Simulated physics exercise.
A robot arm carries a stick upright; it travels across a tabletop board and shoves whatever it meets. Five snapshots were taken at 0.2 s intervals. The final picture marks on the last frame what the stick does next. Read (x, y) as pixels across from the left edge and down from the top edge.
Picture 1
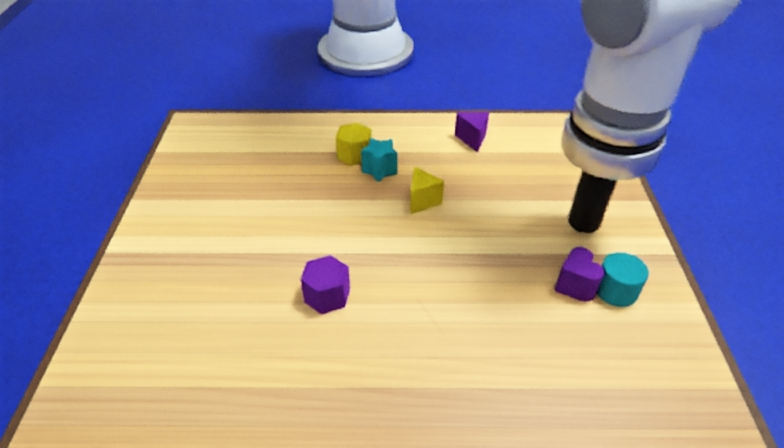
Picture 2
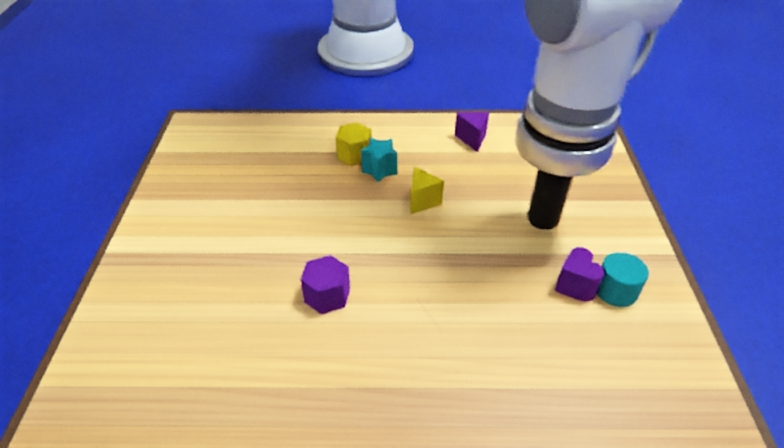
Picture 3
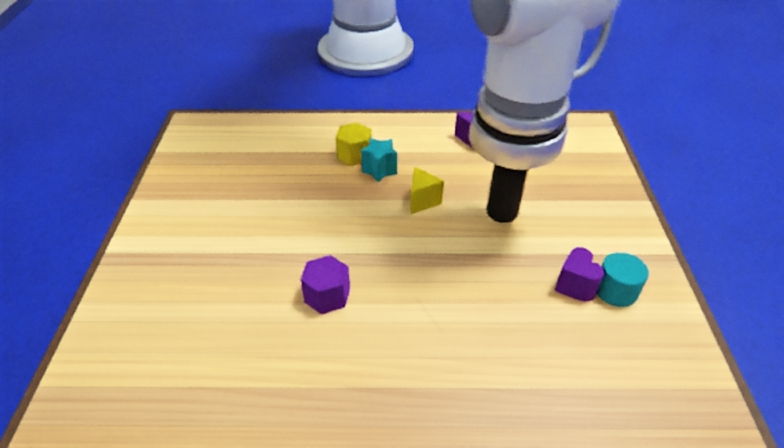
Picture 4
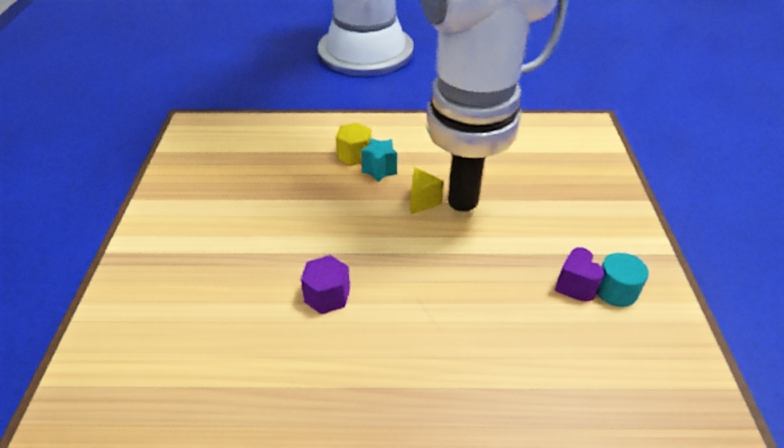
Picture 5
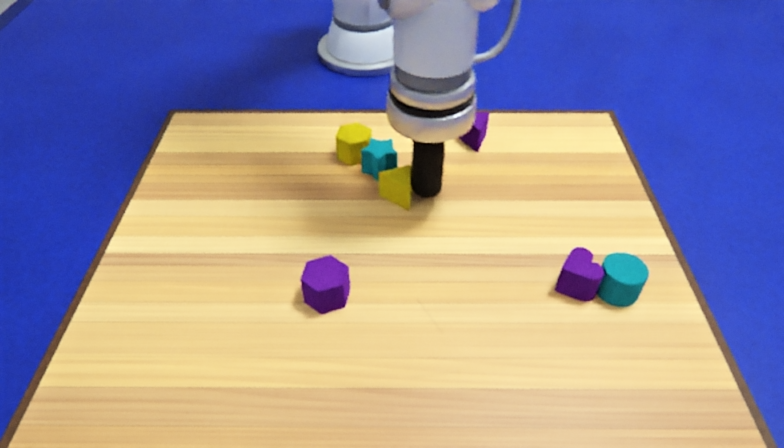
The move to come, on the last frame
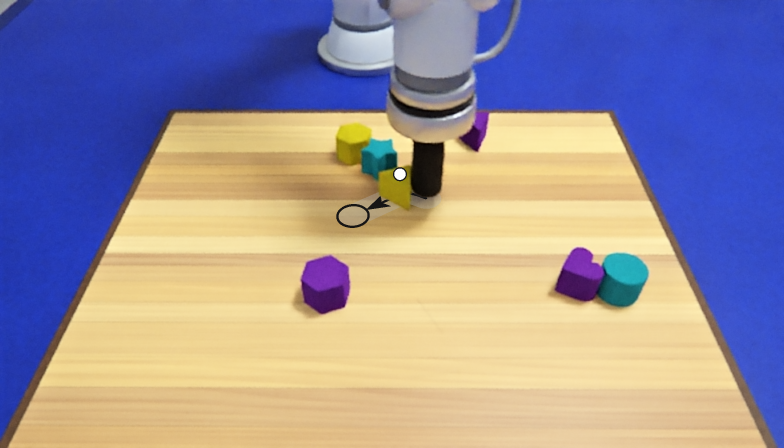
The clip shows a robot arm with a black stick moving left across a wooden board of purple, yellow and turquoise blocks, then nudging a yellow triangle slightly left, close to a turquoise star, while the other blocks stay still.
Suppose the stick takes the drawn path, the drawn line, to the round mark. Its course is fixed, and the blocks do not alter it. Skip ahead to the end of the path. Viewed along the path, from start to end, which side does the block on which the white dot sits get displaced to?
Sideways, to the right.
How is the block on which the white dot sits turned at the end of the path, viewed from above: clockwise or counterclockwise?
Looking down: Clockwise.
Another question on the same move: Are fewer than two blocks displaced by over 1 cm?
Answer: Yes.
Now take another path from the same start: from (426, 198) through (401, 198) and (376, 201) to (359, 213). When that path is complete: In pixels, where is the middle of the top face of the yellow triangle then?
It is going to be at (339, 176).
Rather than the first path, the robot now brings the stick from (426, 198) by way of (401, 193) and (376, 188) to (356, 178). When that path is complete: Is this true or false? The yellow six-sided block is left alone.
My answer: False.
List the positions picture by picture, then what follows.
In the first picture, lower end of the stick at (584, 223), tops of blocks, turquoise star block at (380, 147), yellow triangle at (423, 179).
In the second picture, stick at (543, 220), blocks as before.
In the third picture, stick at (502, 214), blocks as before.
In the fourth picture, stick at (463, 203), blocks as before.
In the fifth picture, stick at (427, 189), turquoise star block at (380, 147), yellow triangle at (400, 174).
The drawn path runs from (426, 198) over (400, 195) and (377, 205) to (353, 216); the dot is on the yellow triangle.
On the path given first. Halfway along, stick at (388, 190); yellow triangle at (361, 174).
At the end, stick at (352, 206); turquoise star block not moved; yellow triangle at (338, 177), turned 45° clockwise.
